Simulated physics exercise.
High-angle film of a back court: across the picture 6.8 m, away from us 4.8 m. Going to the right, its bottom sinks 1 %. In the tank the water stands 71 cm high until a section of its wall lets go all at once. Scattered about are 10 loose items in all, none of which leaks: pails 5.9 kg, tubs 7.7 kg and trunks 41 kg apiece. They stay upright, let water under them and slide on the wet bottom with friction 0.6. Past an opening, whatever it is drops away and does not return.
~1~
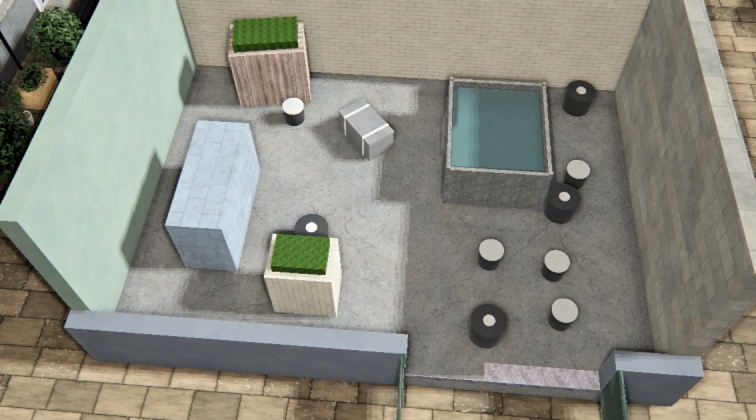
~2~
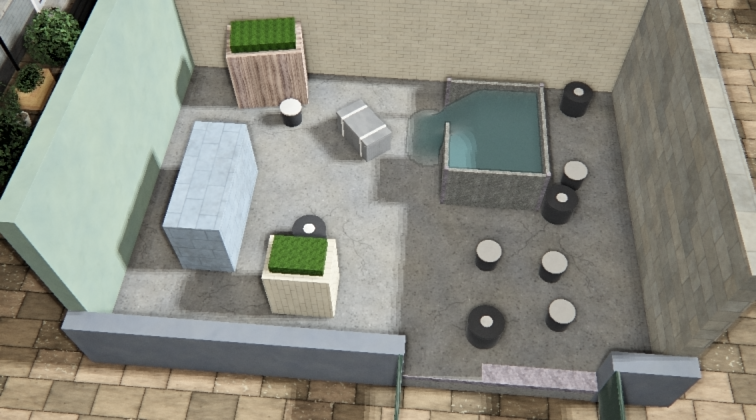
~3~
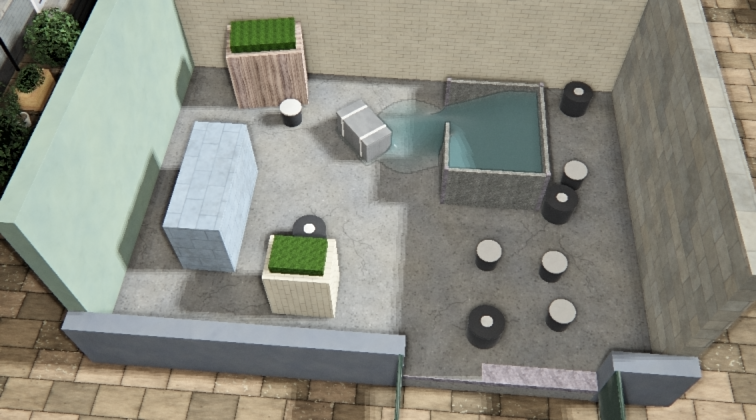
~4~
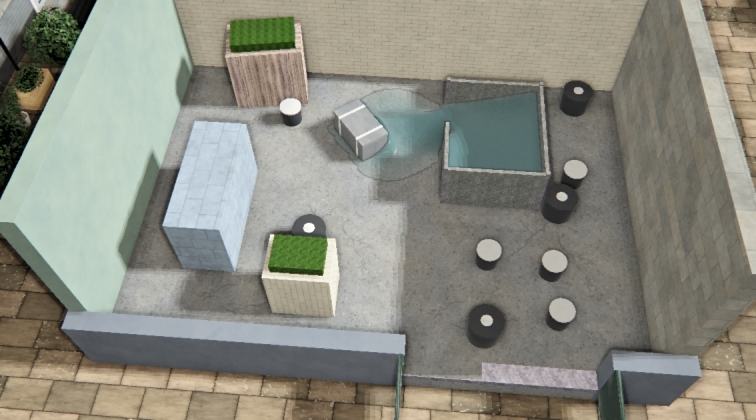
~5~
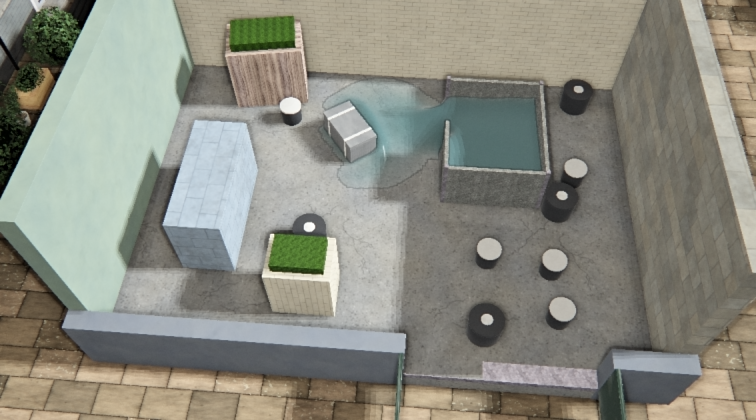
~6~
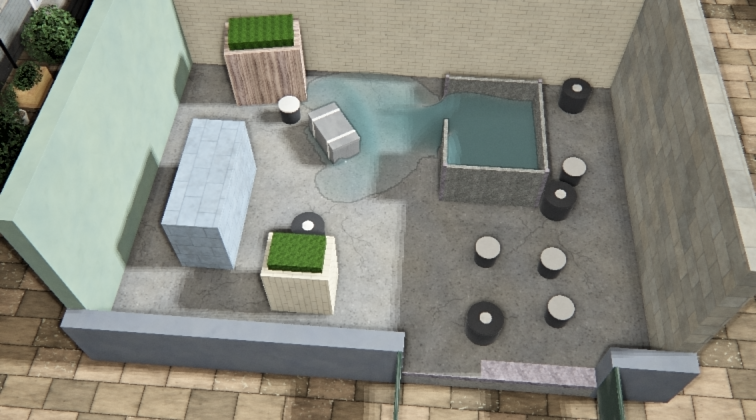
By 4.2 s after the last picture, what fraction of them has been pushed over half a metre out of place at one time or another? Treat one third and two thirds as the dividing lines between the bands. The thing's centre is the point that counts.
I expect under a third of them.
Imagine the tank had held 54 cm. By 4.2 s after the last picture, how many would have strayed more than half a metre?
Then it comes to 2.
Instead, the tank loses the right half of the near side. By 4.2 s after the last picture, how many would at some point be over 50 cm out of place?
Then 4.
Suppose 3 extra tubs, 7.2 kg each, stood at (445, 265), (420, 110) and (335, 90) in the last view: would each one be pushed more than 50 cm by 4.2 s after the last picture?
Result, in sequence: Below the mark / above the mark / above the mark.
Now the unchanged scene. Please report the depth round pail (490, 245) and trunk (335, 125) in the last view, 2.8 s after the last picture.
Close to 0 and 7 centimetres.
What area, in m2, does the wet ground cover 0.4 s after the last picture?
Somewhere about 7.5 m2, give or take.
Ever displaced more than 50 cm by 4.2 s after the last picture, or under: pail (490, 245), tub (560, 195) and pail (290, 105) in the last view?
In order: Not as far, not as far and farther.
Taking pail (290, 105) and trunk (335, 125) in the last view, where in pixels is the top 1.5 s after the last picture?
Estimated pixels: (174, 131) and (262, 141).
Then, 0.4 s after the last picture 1 of 10 are over 50 cm from their spots; 0 afloat.
Then, 1.5 s after the last picture 2 of 10 are over 50 cm from their spots; 1 afloat.
Then, 2.8 s after the last picture 2 of 10 are over 50 cm from their spots; 0 afloat.
Then, 4.2 s after the last picture 3 of 10 are over 50 cm from their spots, and 3 have been at some point; 0 afloat.
